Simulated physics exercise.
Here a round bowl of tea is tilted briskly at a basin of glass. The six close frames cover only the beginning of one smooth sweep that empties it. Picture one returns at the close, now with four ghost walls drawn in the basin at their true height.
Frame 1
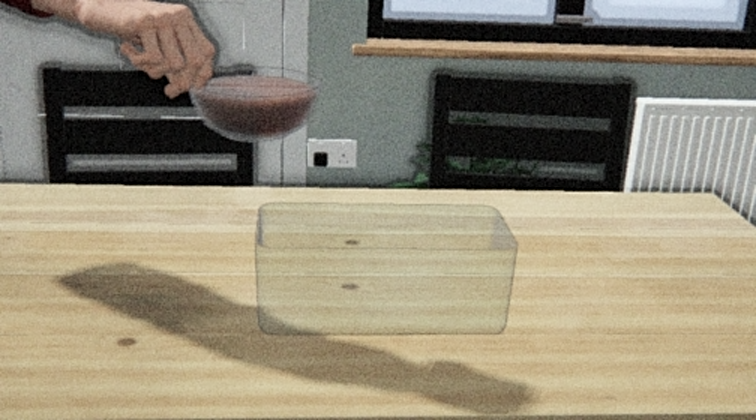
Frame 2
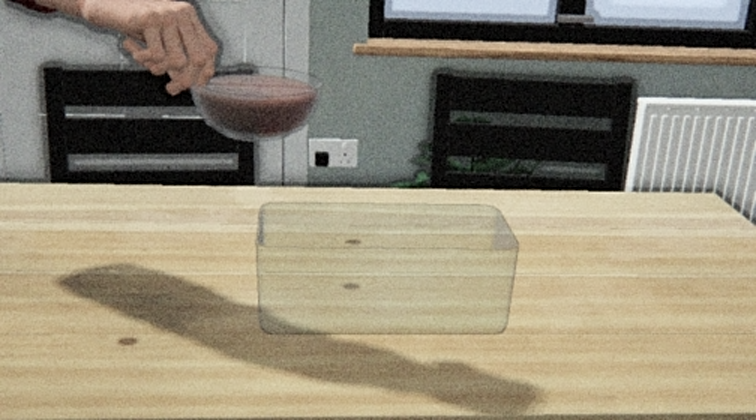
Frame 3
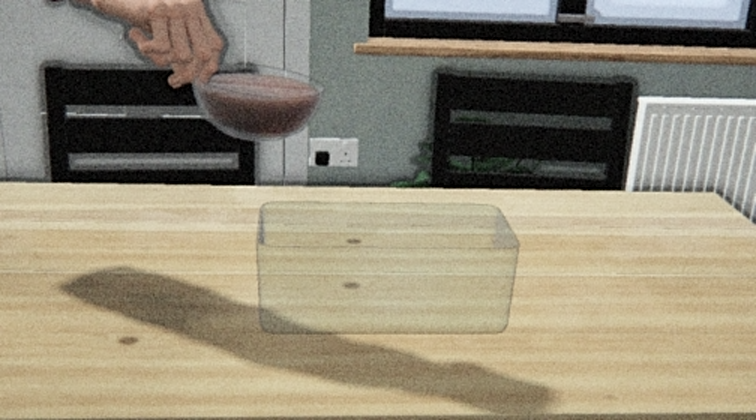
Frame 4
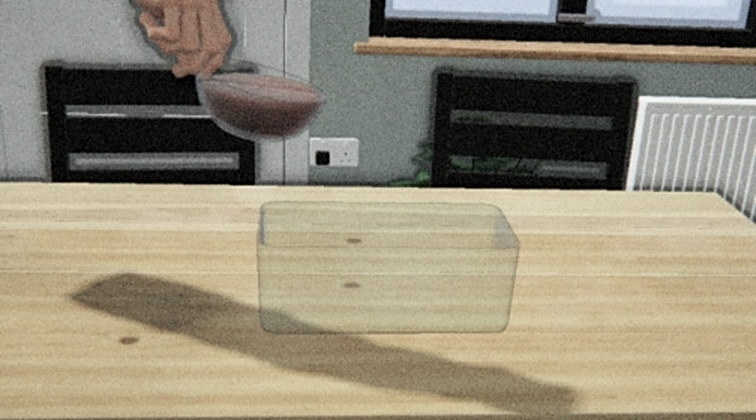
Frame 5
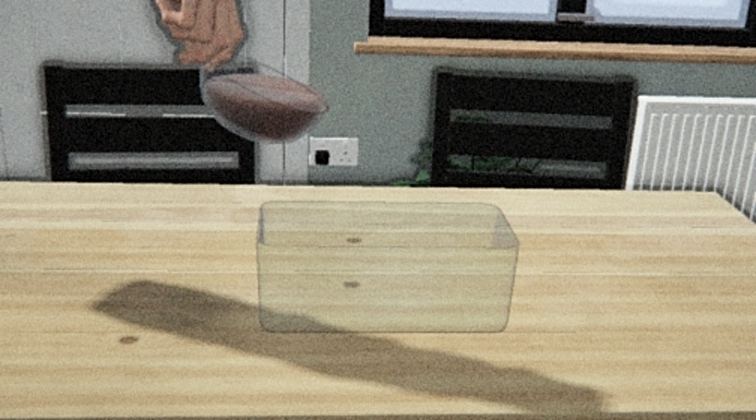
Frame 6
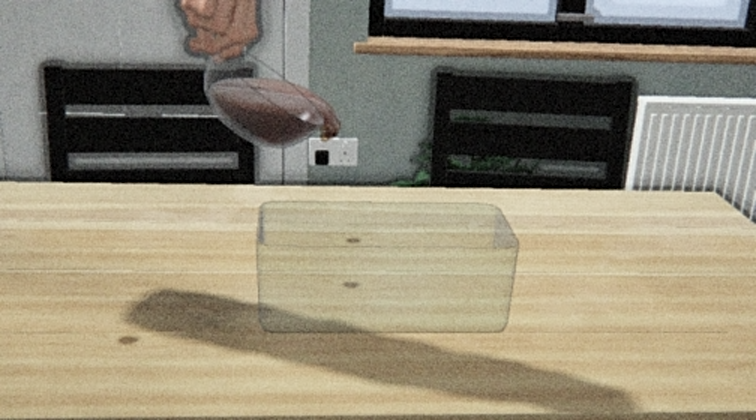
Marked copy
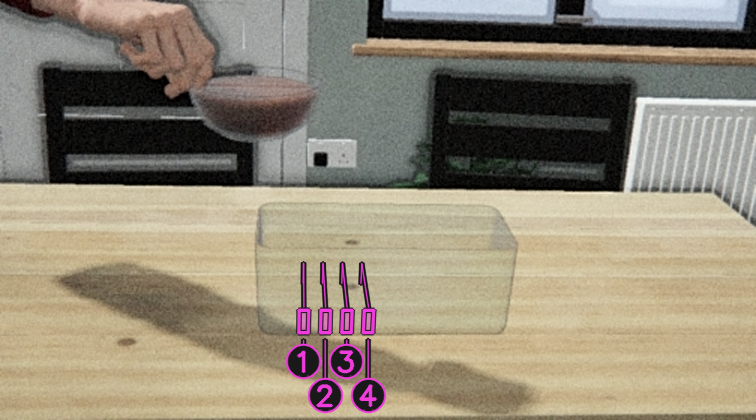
At a wooden table, a hand held a round glass bowl of reddish-brown liquid above a clear basin, then tilted it briskly to the right until some liquid came over the lip.
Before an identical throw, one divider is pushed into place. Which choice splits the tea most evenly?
Choose 4.
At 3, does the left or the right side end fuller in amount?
More ends on the right.
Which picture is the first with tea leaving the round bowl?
Picture 5.
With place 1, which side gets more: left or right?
More ends on the right.
On the marked copy, 1 at (303, 339); 2 at (325, 339); 3 at (346, 339); 4 at (368, 339).
With 1, about 13 % ends left of the wall and 86 % right of it.
With 2, about 22 % ends left of the wall and 77 % right of it.
With 3, about 29 % ends left of the wall and 70 % right of it.
With 4, about 48 % ends left of the wall and 51 % right of it.
